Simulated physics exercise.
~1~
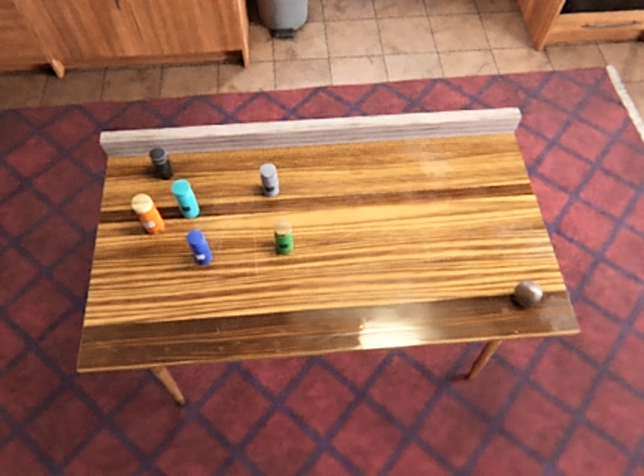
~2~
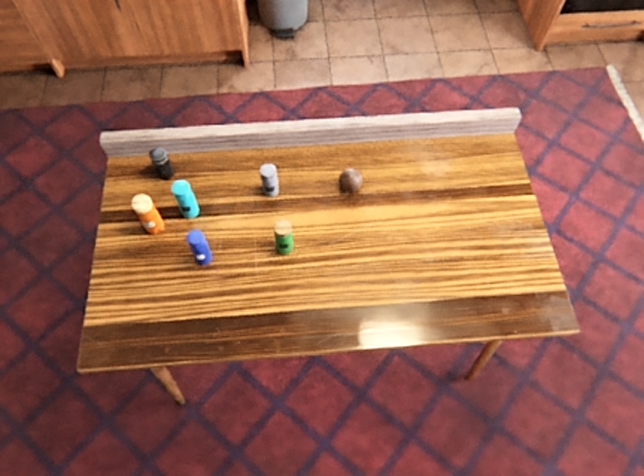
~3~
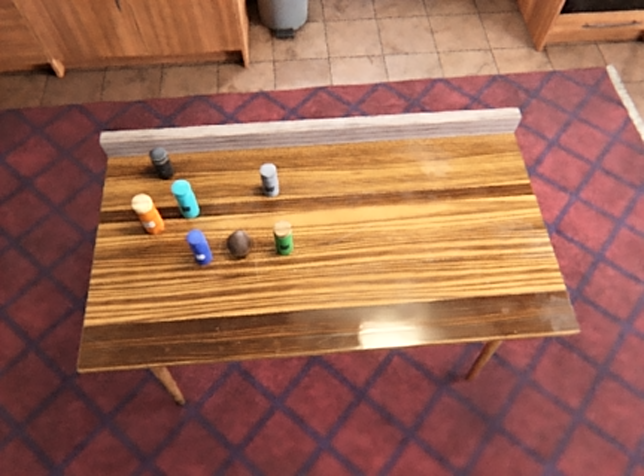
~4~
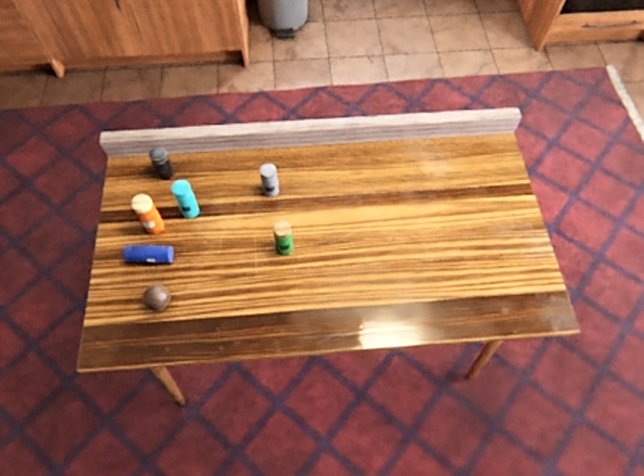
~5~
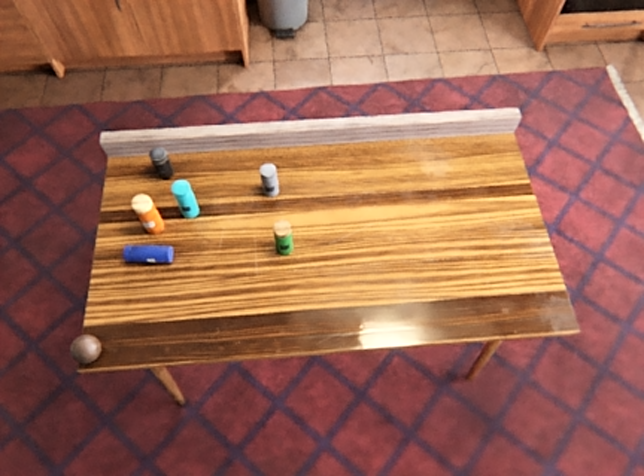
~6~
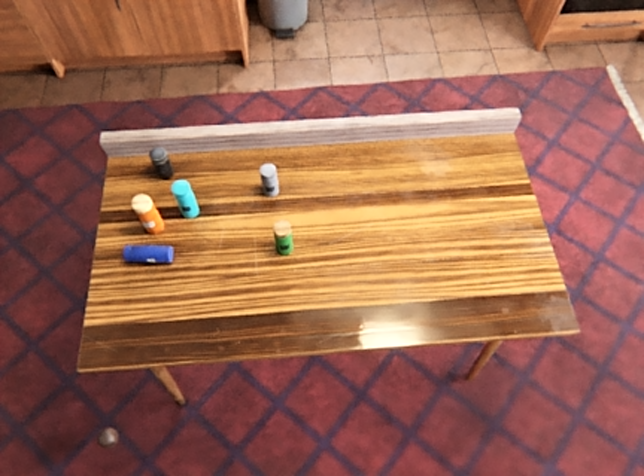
The clip shows a brown ball crossing a striped wooden table with six shakers toward the far rail, then heading back left between the green and blue shakers. The blue one ends up on its side, the others stay upright, and the ball leaves the near-left corner, ending on the rug.
